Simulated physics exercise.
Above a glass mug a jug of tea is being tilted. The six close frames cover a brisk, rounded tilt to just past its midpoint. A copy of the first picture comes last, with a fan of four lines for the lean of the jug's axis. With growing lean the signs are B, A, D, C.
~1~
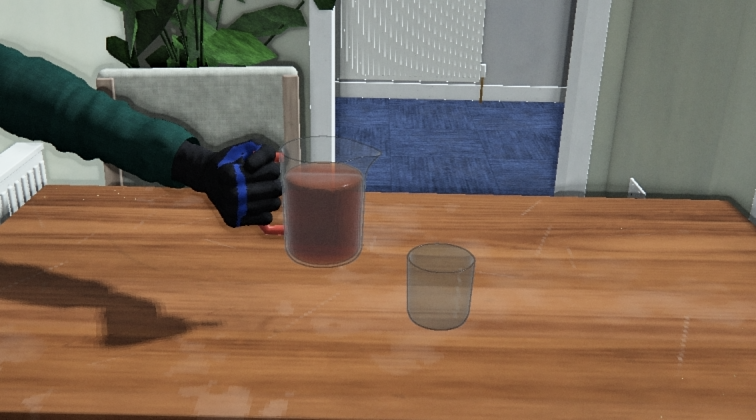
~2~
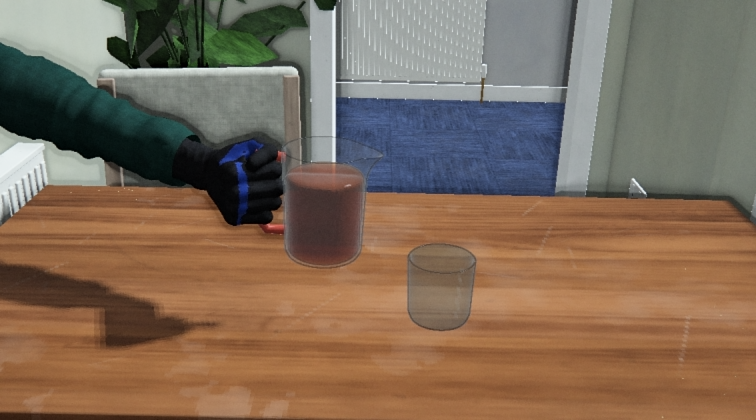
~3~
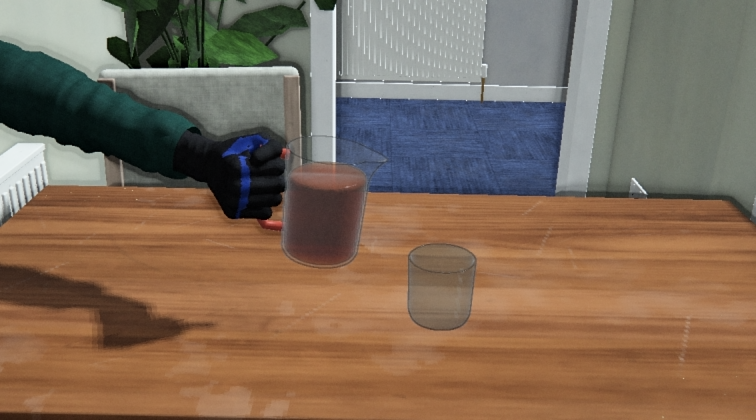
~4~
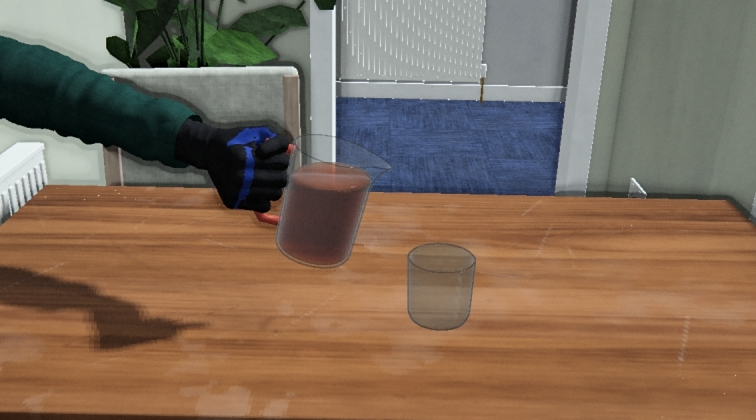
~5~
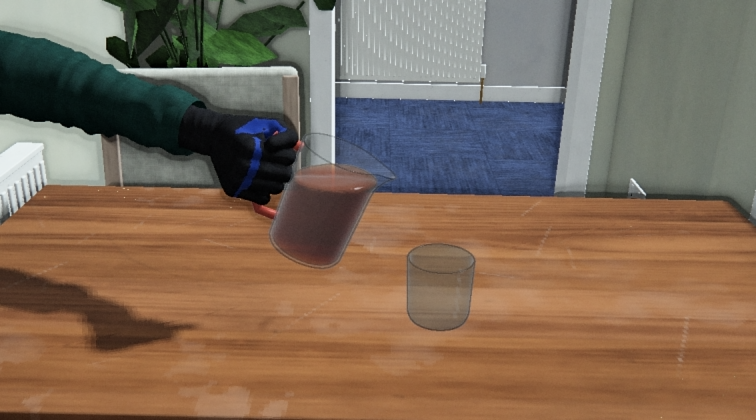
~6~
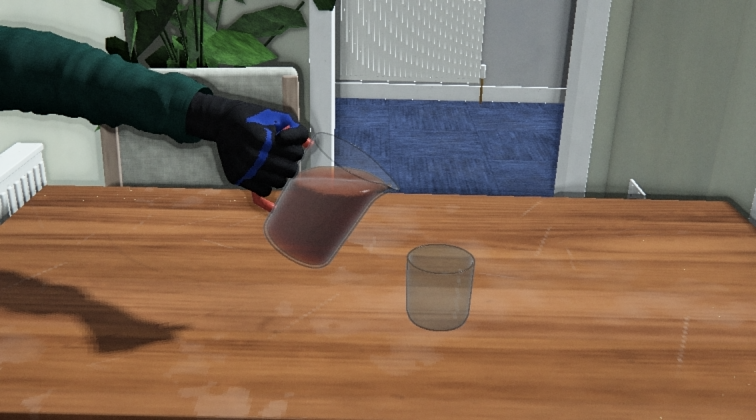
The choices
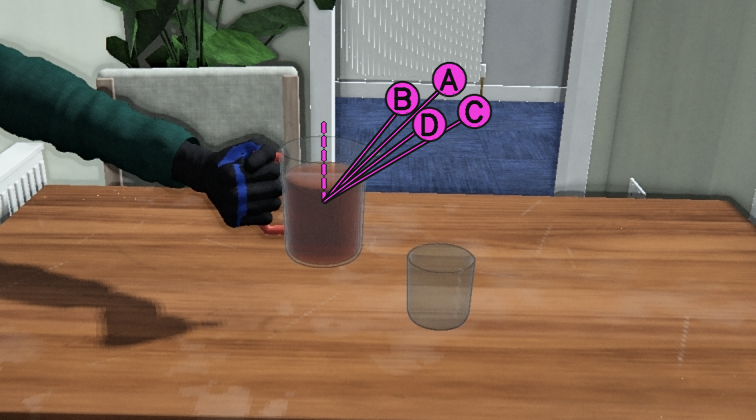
On a wooden table in a room with a leafy plant behind, a gloved hand holds a clear jug of reddish-brown tea upright, left of a glass mug. The hand gradually tilts the jug to the right, its lip lowering toward the mug while the tea stays inside.
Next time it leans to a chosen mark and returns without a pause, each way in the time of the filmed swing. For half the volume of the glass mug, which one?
Choose C.
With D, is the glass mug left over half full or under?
Under half.
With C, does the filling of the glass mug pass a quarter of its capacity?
Yes, clearly.
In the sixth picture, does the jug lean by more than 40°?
No.
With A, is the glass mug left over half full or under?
Under.
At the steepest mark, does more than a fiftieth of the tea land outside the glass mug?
No, it does not.
In magenta, A at (437, 92); B at (395, 114); C at (460, 121); D at (414, 133).
For line A, the glass mug ends with about 19 % of what it can hold.
For line B, the glass mug ends with about 9 % of what it can hold.
For line C, the glass mug ends with about 47 % of what it can hold.
For line D, the glass mug ends with about 32 % of what it can hold.
